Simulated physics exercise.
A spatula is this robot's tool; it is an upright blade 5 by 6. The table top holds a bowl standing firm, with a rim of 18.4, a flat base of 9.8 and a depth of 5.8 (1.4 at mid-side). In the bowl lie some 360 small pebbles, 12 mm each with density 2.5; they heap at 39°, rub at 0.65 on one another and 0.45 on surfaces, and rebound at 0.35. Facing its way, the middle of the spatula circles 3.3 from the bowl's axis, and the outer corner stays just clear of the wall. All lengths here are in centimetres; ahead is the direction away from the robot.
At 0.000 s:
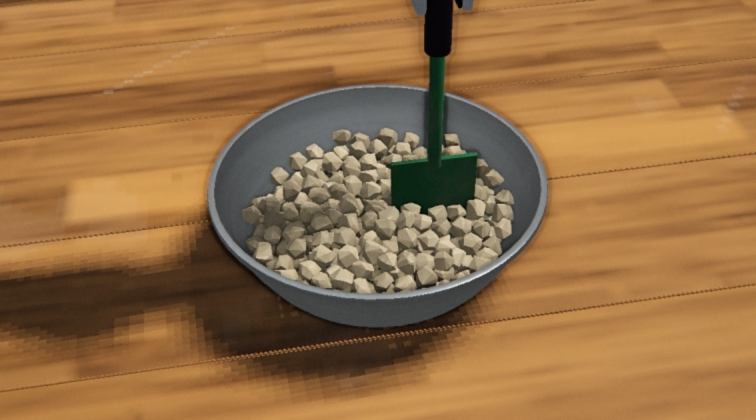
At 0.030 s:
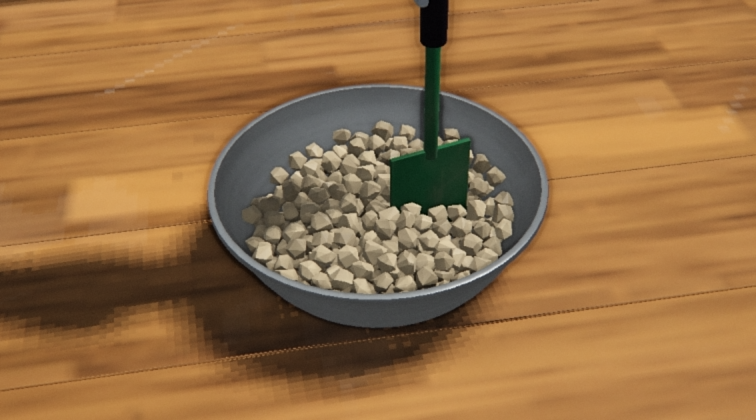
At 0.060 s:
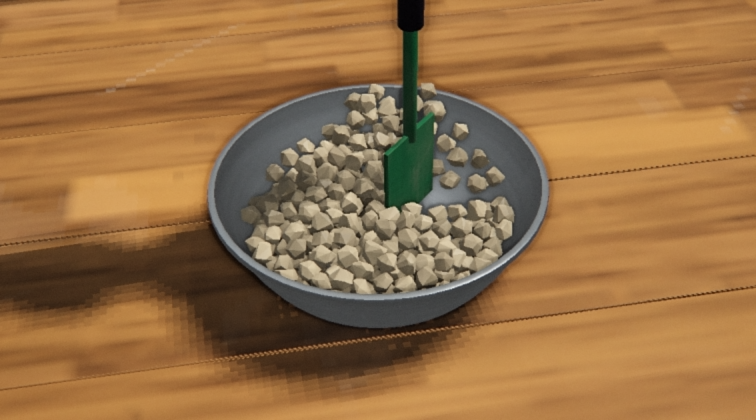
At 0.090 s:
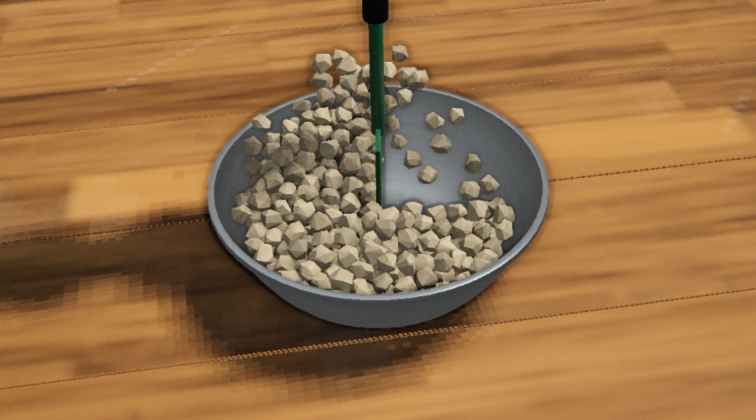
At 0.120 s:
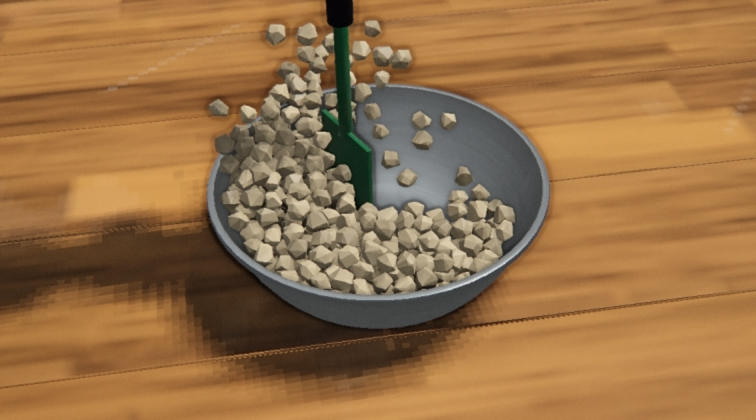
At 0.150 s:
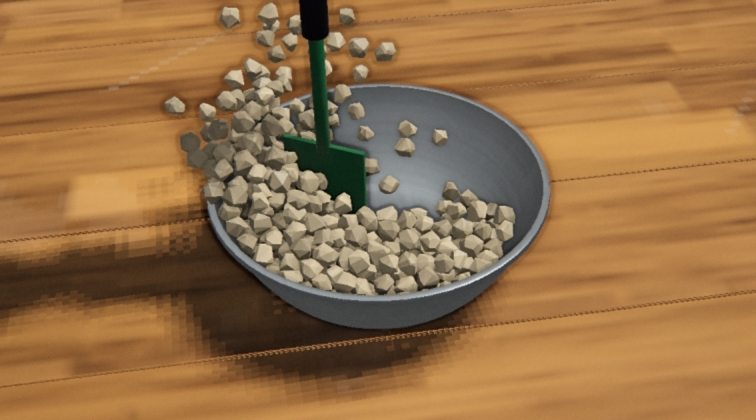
The video shows a green spatula with a black handle sweeping through pale pebbles in a gray bowl on a wooden table, moving leftward while turning, pushing them toward the left side and flinging some up above the rim.
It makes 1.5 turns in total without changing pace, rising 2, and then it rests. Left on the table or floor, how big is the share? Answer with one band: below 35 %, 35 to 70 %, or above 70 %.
35 to 70 %.
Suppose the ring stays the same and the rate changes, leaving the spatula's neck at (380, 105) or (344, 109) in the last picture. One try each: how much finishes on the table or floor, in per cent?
Some 20 and 35 per cent.
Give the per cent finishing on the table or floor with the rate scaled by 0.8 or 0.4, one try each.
Roughly 35 and 10 per cent.
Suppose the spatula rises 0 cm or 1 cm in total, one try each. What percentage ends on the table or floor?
Some 55 and some 55 per cent.
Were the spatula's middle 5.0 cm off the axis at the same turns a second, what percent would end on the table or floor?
Roughly 40 percent, I'd expect.
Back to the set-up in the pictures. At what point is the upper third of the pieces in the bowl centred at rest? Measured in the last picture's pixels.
(335, 211).
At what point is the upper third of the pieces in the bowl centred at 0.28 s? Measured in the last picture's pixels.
Look near (468, 226) for its middle.
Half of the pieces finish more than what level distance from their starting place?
I'd put it at roughly 10 centimetres.
By 0.28 s, 297° round, highest piece 13 above the table; 257 in the bowl, 29 on the table or floor, 71 in flight or on the tool.
By 0.41 s, 84° round, highest piece 11 above the table; 215 in the bowl, 117 on the table or floor, 25 in flight or on the tool.
By 0.67 s, 180° round, highest piece 5 above the table; 206 in the bowl, 151 on the table or floor.
By 1.37 s, 180° round, highest piece 5 above the table; 206 in the bowl, 151 on the table or floor.
Final count, 206 in the bowl, 151 on the table or floor. That is 42 % on the table or floor.
